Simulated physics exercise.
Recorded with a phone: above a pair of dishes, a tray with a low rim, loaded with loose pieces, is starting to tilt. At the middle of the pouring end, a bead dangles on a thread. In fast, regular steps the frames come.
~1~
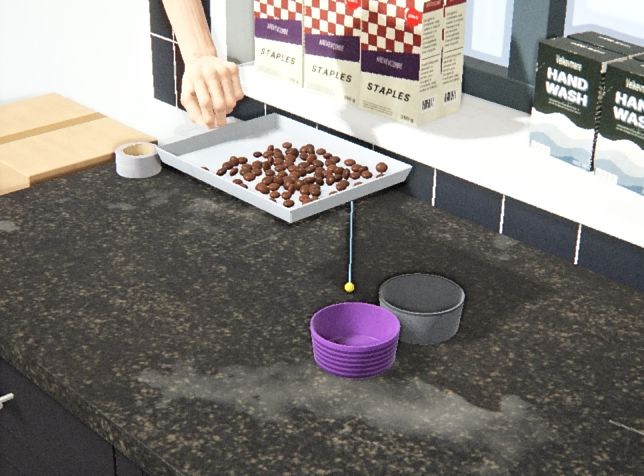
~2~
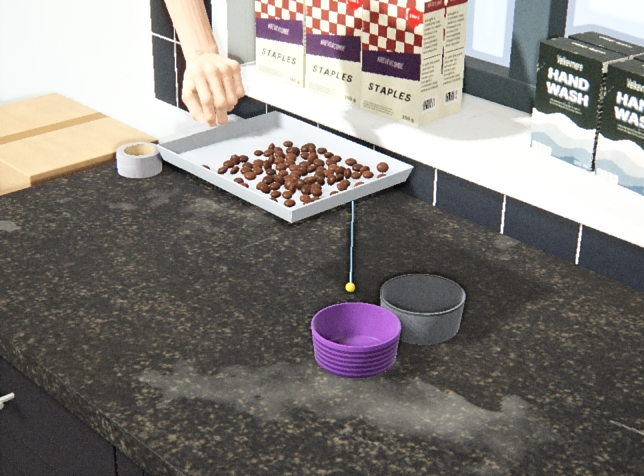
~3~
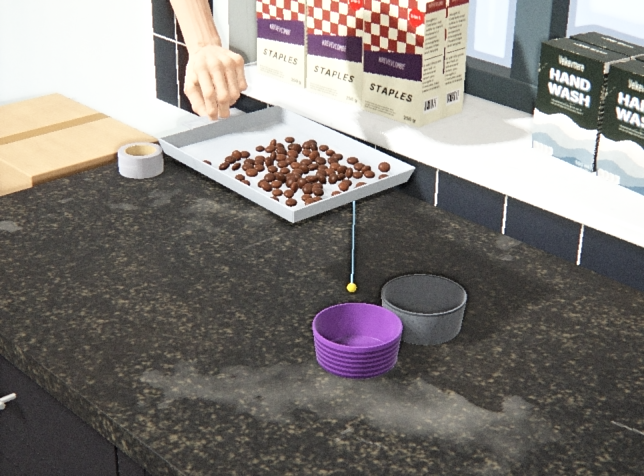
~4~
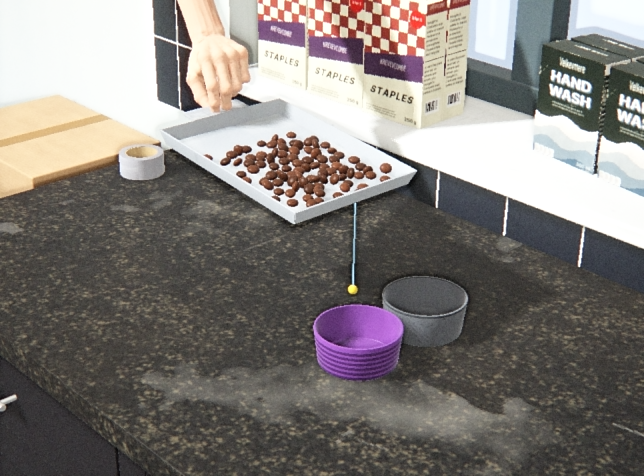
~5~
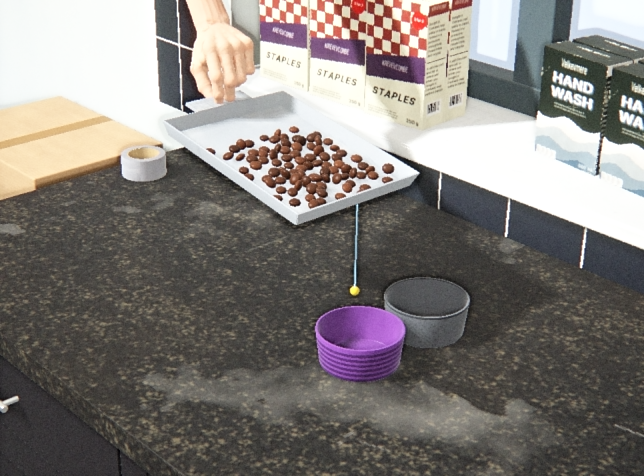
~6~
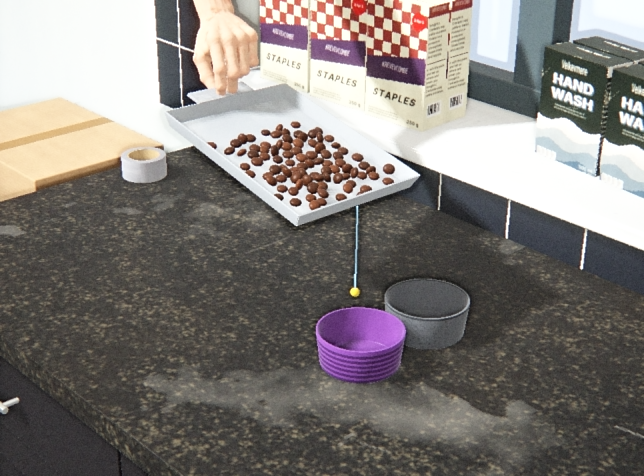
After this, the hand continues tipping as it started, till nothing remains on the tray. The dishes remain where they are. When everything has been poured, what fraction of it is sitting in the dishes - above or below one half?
Above one half.
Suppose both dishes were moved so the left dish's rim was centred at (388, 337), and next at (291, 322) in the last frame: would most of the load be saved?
In the first position past half, in the second shy of half.
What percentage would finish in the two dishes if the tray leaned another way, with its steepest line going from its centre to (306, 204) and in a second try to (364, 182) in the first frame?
First case: 40 %; second case: 70 %.
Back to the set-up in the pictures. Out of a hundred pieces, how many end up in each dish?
Share at the end - left dish ~ 40 %, right dish ~ 50 %.
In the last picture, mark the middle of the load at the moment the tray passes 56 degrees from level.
The centre of the load shows up near (348, 169) in the last view.
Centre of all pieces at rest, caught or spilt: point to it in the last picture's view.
Close to (410, 336), more or less.
Soon, tray tipped steeply; all on the tray.
A while on, tray tipped right over; about half on the tray; a small part in the left dish; a small part in the right dish; a stray few outside both; about a third in the air.
Towards the end, tray tipped past a quarter turn; about a third in the left dish; about half in the right dish; a small part outside both.
Finally, tray tipped past a quarter turn; about a third in the left dish; about half in the right dish; a small part outside both.
